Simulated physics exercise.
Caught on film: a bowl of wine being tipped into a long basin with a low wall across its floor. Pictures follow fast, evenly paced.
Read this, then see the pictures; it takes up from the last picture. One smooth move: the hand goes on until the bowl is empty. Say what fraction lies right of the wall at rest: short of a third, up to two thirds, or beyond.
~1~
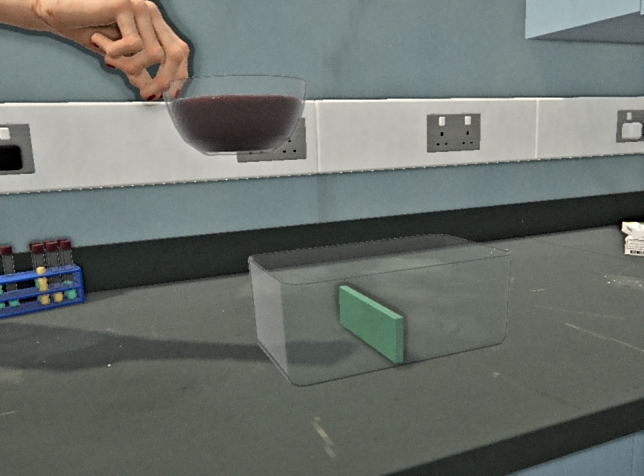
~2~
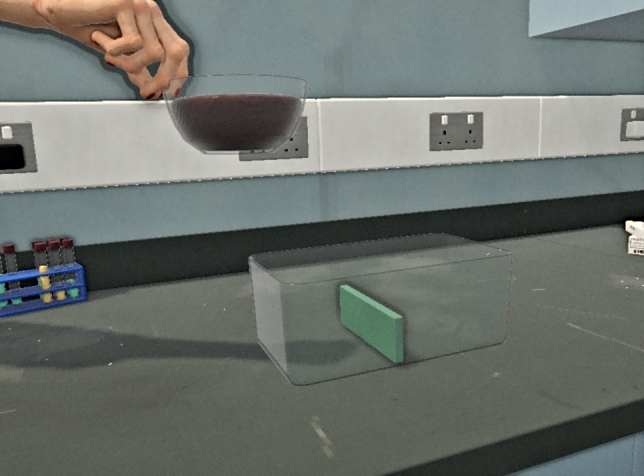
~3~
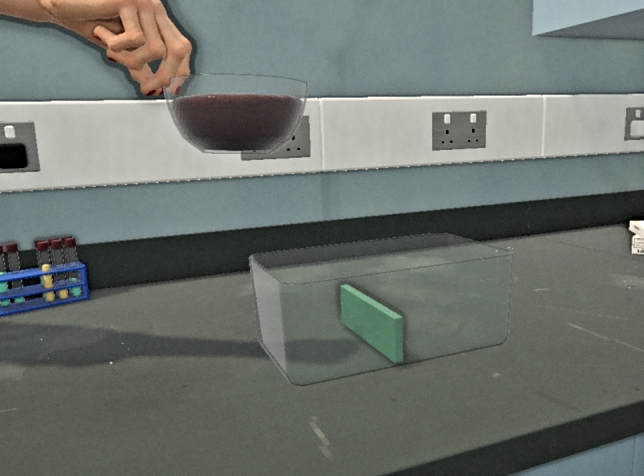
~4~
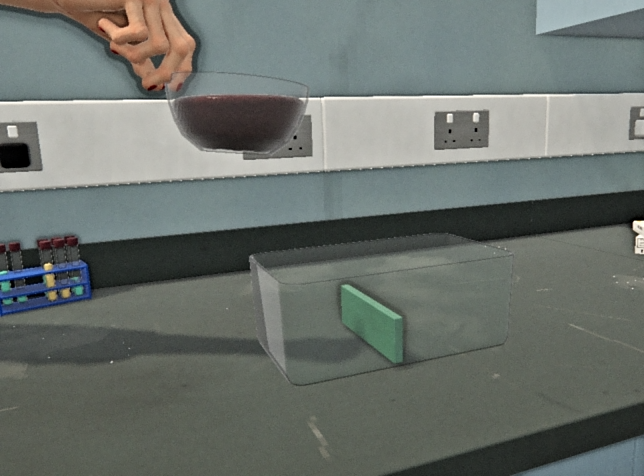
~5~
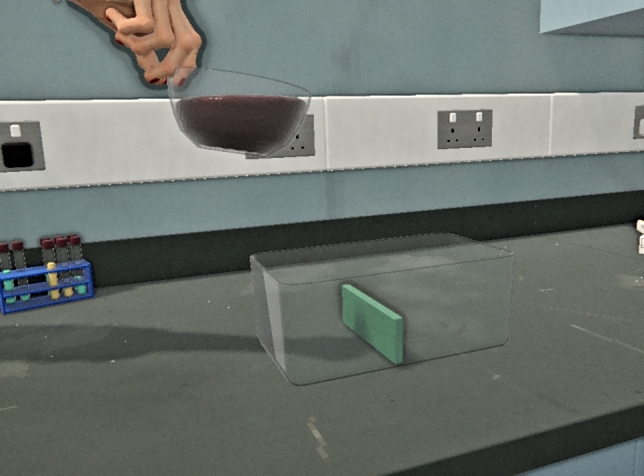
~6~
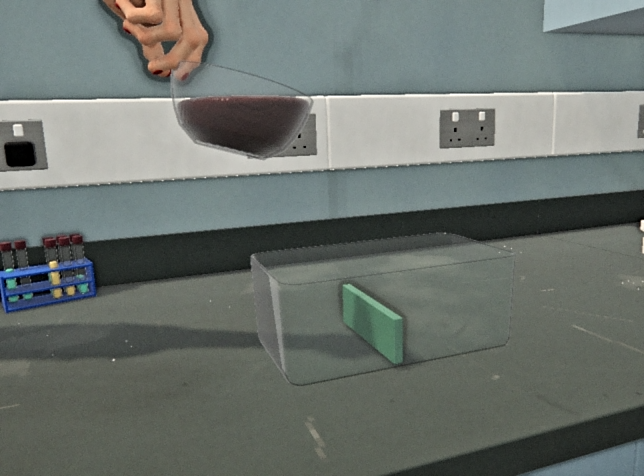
The share right of the wall fails to exceed two thirds but reaches one third.
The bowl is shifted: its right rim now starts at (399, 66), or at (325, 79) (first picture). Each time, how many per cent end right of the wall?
Roughly 90 % and 75 %.
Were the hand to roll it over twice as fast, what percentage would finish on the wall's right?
Close to 20 in a hundred.
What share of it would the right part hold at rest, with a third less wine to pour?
Near 10 in a hundred.
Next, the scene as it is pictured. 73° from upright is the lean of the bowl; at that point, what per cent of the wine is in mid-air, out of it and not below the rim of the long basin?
I'd put it near 40 per cent.
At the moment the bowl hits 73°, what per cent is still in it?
Looks like roughly 35 percent is still held.
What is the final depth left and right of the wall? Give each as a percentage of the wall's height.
Left side roughly 30, right side roughly 20.
A moment on, the tilt is 73° and 36 per cent is still to pour, 9 is left of the wall and 16 right of it.
Next, the tilt is 108° and 0 per cent is still to pour, 52 is left of the wall and 42 right of it.
Then the tilt is 116° and 0 per cent is still to pour, 56 is left of the wall and 43 right of it.
Later the tilt is 116° and 0 per cent is still to pour, 56 is left of the wall and 43 right of it.
In the end 56 per cent lies left of the wall, 43 right of it and 1 outside.
